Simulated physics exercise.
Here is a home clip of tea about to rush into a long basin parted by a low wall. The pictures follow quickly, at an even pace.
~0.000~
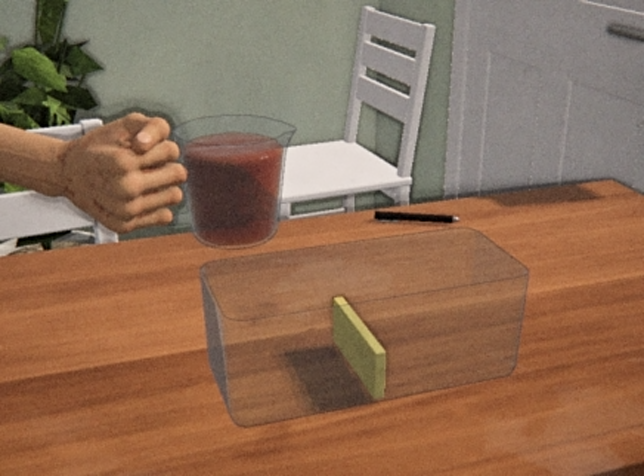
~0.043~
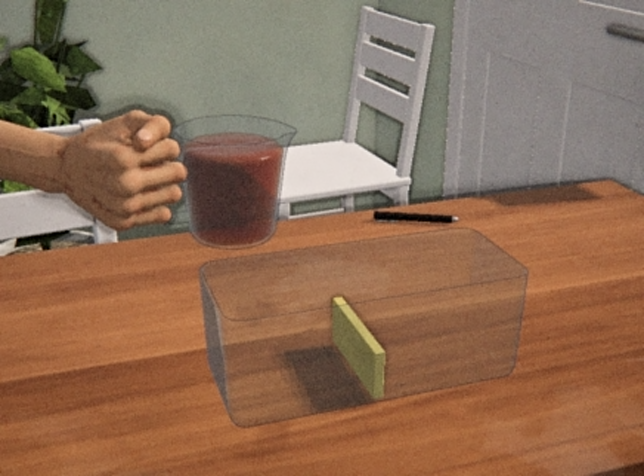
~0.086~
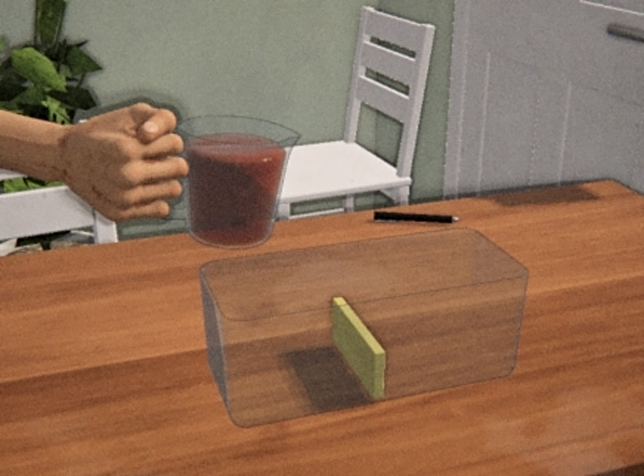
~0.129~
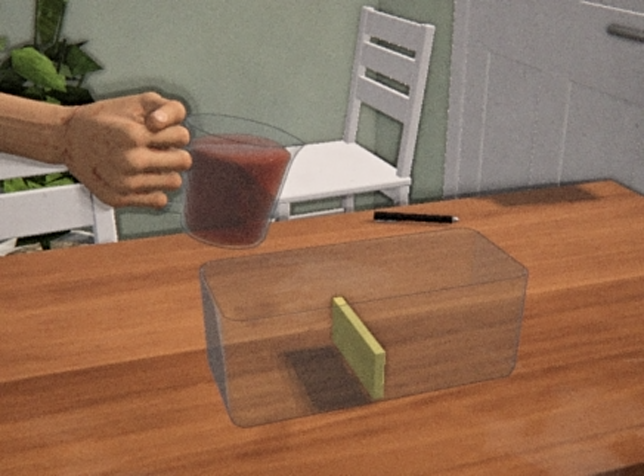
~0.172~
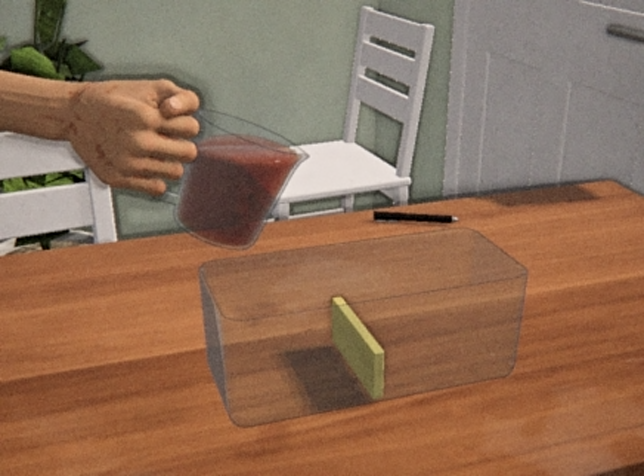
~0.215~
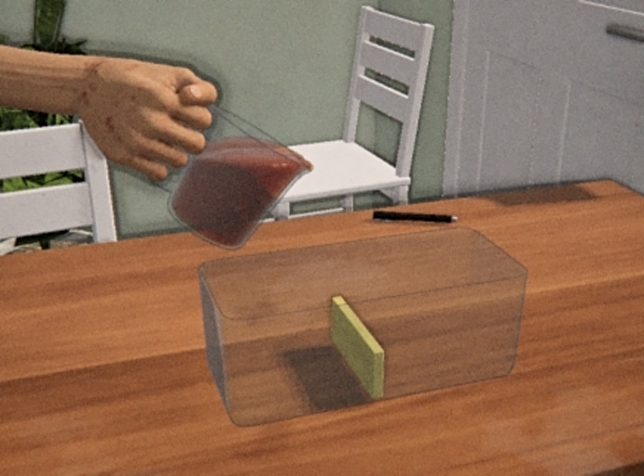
A hand tilting a clear jug of reddish tea steadily to the right above a transparent basin with a low yellow-green wall.
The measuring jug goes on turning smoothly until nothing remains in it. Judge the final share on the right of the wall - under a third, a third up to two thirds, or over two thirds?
It is under a third.
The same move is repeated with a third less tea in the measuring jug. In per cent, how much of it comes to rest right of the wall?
About 0 percent.
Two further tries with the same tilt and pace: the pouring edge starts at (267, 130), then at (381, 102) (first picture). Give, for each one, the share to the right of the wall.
In order: Close to 5 and 95 percent.
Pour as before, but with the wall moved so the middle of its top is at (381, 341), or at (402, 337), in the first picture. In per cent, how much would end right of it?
With the first placement it is 15 %, with the second 15 %.
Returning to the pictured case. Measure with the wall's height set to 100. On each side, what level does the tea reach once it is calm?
Roughly 40 percent left, 10 percent right.
A moment on, the measuring jug is tipped on its side and 46 per cent is still to pour, 14 is left of the wall and 15 right of it.
Next, the measuring jug is tipped right over and 9 per cent is still to pour, 60 is left of the wall and 22 right of it.
Then the measuring jug is tipped right over and 1 per cent is still to pour, 74 is left of the wall and 23 right of it.
Later the measuring jug is tipped right over and 0 per cent is still to pour, 75 is left of the wall and 23 right of it.
In the end 75 per cent lies left of the wall, 23 right of it and 1 outside.
